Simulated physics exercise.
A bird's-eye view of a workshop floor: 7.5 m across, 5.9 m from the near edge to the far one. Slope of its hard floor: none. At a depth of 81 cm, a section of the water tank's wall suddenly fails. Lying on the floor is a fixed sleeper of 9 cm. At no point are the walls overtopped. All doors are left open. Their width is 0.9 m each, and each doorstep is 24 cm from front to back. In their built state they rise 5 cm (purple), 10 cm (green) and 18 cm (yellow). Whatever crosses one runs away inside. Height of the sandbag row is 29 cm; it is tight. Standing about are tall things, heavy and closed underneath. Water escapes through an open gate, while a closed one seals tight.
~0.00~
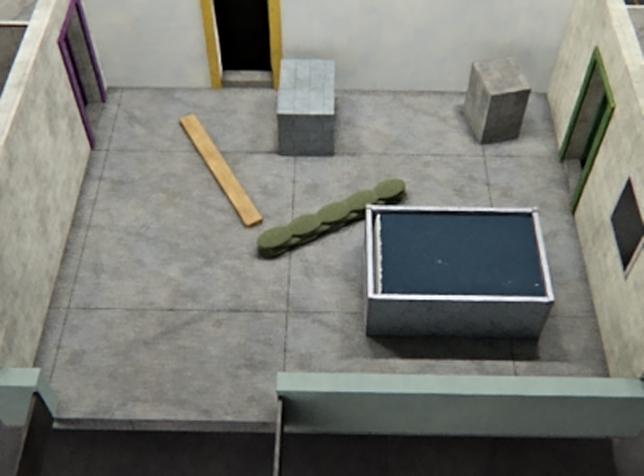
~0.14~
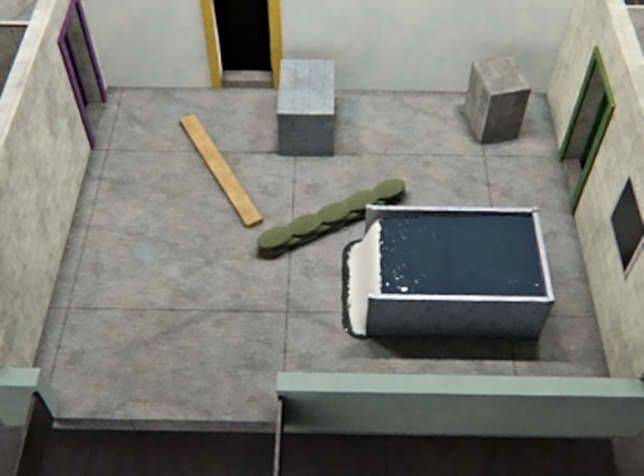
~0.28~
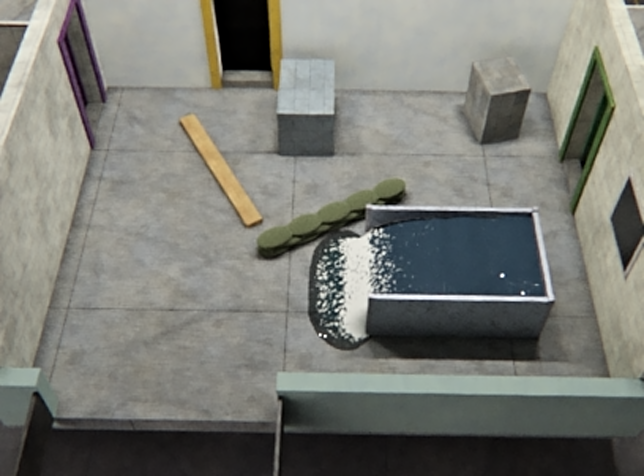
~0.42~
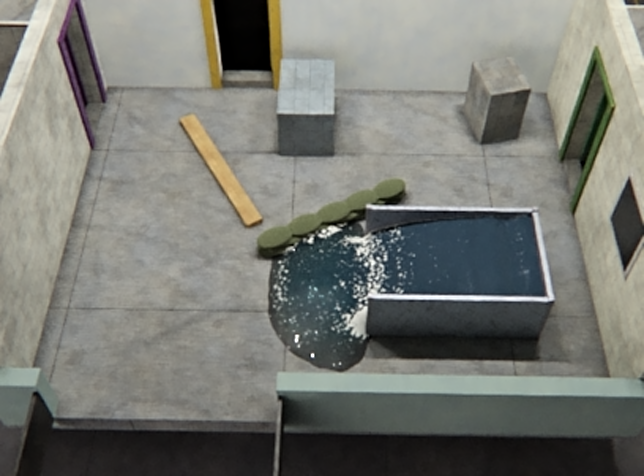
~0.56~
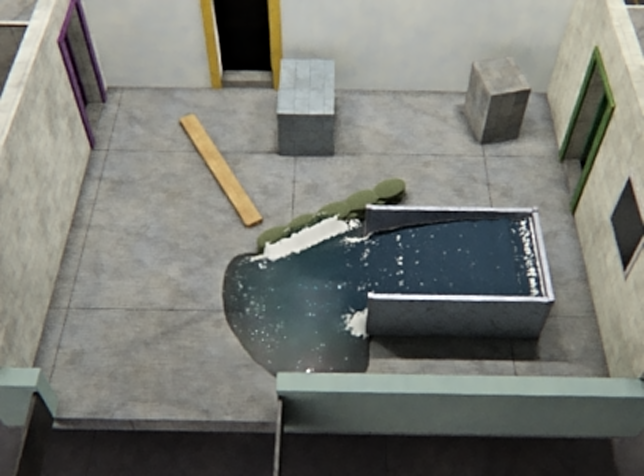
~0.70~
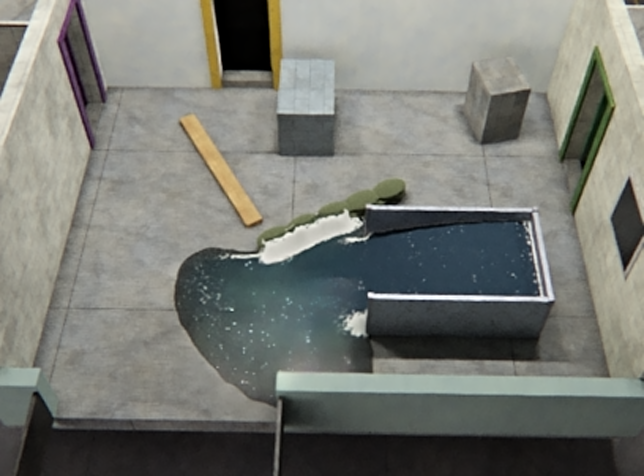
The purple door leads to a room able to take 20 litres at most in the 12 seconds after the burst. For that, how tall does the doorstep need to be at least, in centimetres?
About 7 centimetres.
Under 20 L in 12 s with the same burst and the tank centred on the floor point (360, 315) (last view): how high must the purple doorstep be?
At least some 12.5 centimetres tall.
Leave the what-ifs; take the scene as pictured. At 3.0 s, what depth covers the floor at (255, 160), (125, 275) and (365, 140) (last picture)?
Depths in order: 1 / 4 / 0 cm.
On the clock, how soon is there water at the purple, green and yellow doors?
Times: Purple = 2.6 s, green = 3.6 s, yellow = 4.5 s.
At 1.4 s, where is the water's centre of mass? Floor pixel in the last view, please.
(343, 292) or so.
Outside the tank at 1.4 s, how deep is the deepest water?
Up to some 42 centimetres, I'd say.
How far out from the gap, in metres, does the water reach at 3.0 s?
I make it some 5.8 m.
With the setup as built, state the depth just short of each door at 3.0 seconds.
Purple door: 4 cm; green door: 0 cm; yellow door: 0 cm.
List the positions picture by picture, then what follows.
The first picture shows the water tank at (455, 255) is whole and still, 81 cm deep; the purple door at (84, 75) is dry.
In the second picture, the front is at (347, 298), 0.3 m from the gap at (370, 278); 0.3 m2 of floor is wet, 81 cm left at the back.
In the third picture, the gap is at (370, 279), the front 0.7 m out at (316, 316); the back of the water tank holds 81 cm.
In the fourth picture, the gap is at (370, 280), the front 1.3 m out at (274, 293); the back of the water tank holds 80 cm.
In the fifth picture, water pours out at (369, 280) and has run 1.9 m, to (229, 303); about 10 cm deep outside, 70 cm at the back.
In the sixth picture, the front is at (182, 302), 2.6 m from the gap at (369, 281); 5.3 m2 of floor is wet, 69 cm left at the back; the purple door at (84, 75), 5.5 m from the gap, is still 3.4 m from the nearest water.
After 1.4 s water covers 35 % of the floor, deepest (42 cm) near (302, 245); it has not reached the purple door.
After 3.0 s water covers 45 % of the floor, deepest (29 cm) near (25, 399); 4 cm at the purple door, 0 litres in over its 5 cm doorstep.
After 12.0 s water covers 85 % of the floor, deepest (6 cm) near (209, 197); 5 cm at the purple door, 41 litres in over its 5 cm doorstep.
At the purple door as built, the water arrived by 2.7 s and peaked near 11 cm at 7.2 s.
Run again over the same 12 s with other heights there, 34 litres in over 5.5 cm, 15 litres over 7.5 cm. The limit of 20 litres is kept from about 7 cm up.
